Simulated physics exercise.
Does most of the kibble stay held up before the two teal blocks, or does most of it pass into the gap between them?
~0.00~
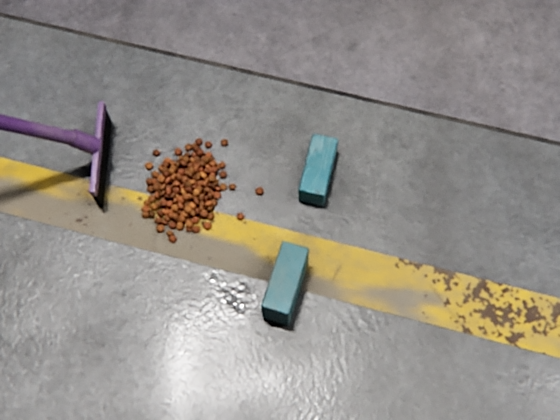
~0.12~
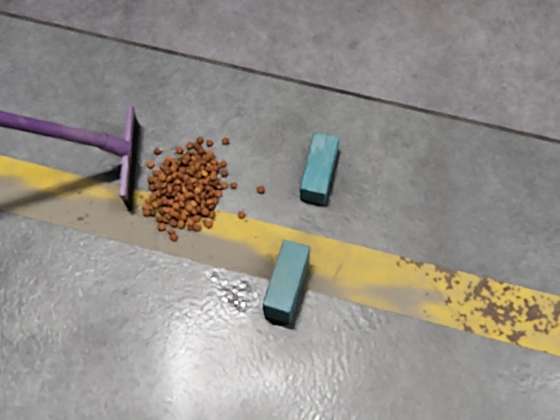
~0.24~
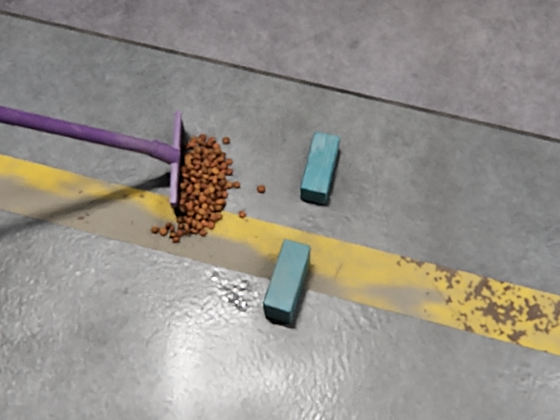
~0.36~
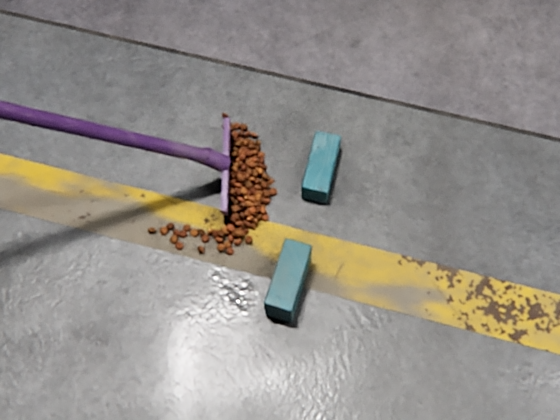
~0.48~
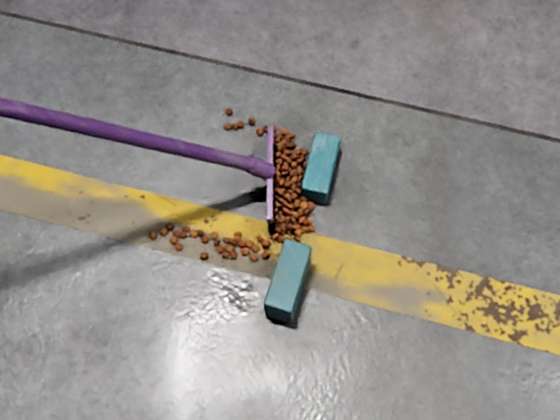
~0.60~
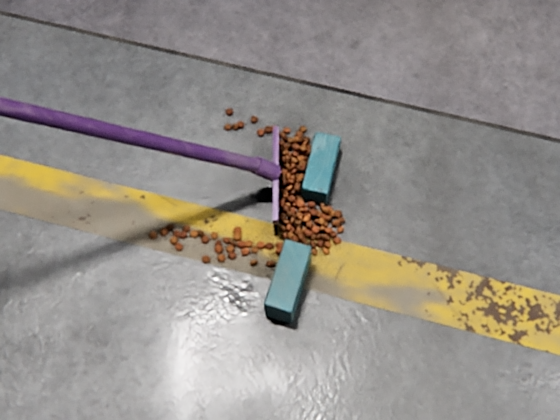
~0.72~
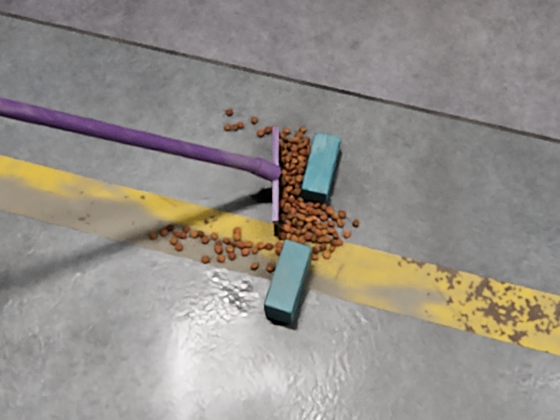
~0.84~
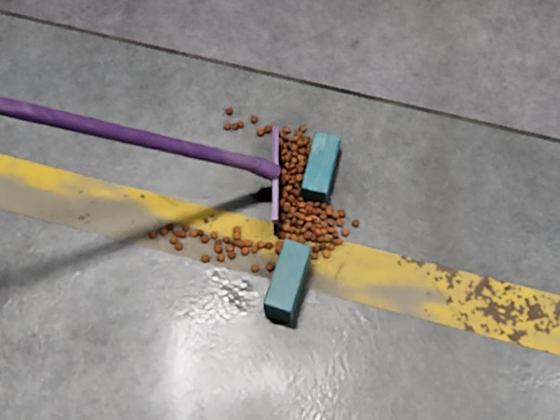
Most of the kibble stays held up before the blocks. Only a moderate share, about a quarter, gets into or through the gap.
